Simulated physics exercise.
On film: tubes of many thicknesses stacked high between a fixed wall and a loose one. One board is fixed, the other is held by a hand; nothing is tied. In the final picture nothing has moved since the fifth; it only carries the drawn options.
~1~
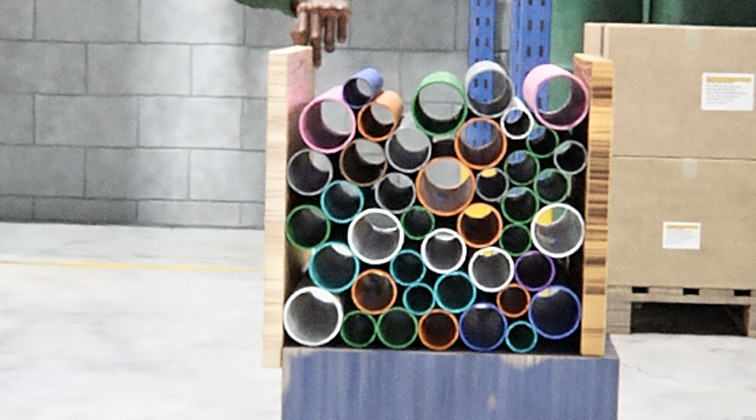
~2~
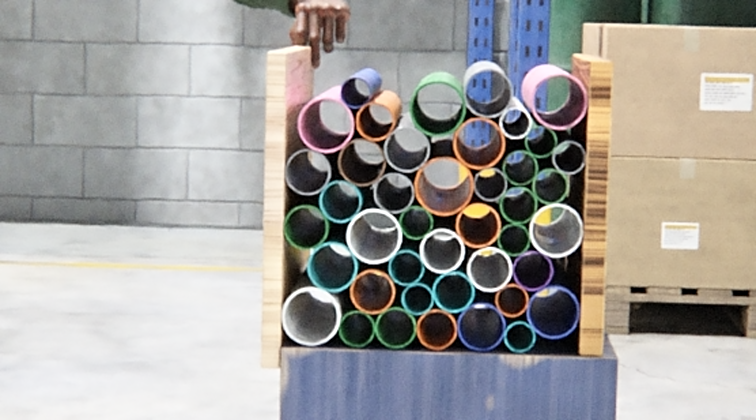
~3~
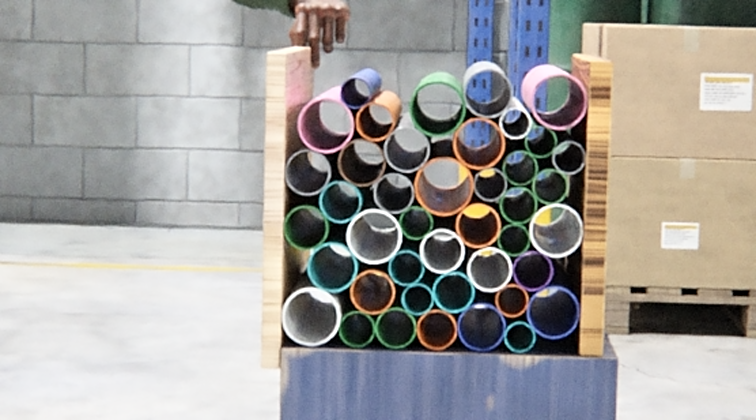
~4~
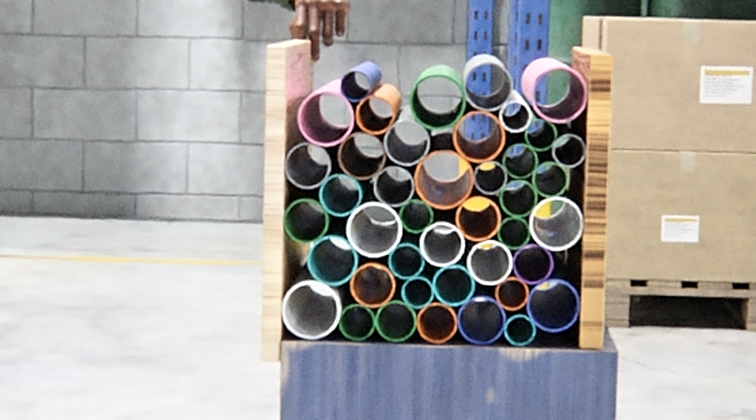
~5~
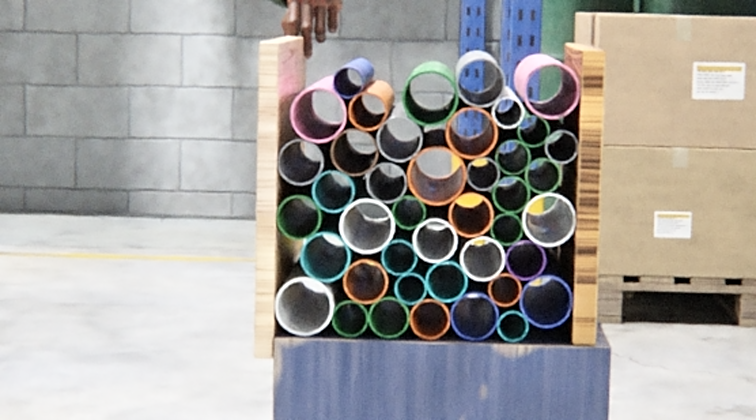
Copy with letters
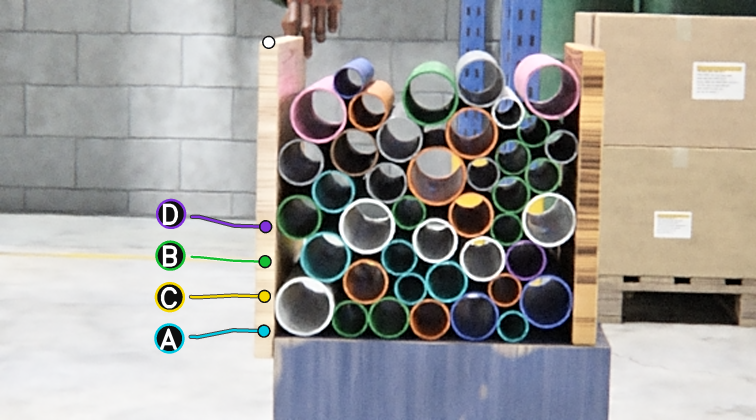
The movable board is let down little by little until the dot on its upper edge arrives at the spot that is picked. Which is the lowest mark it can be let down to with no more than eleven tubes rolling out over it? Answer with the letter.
No lower than B.
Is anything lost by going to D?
Yes.
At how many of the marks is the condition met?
Two of the four.
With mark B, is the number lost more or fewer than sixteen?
It loses fewer than sixteen.
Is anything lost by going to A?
Yes.
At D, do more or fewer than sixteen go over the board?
It loses fewer than sixteen.
On the marked copy, A at (264, 331); B at (265, 262); C at (264, 297); D at (265, 226); the white dot at (268, 42).
With B. Early on, top of the board (278, 140).
Further on, top of the board (276, 249).
At the end, top of the board (276, 261), about eight out over the board.
As for the rest, A more than eleven out over the board; C more than eleven out over the board; D three out over the board.
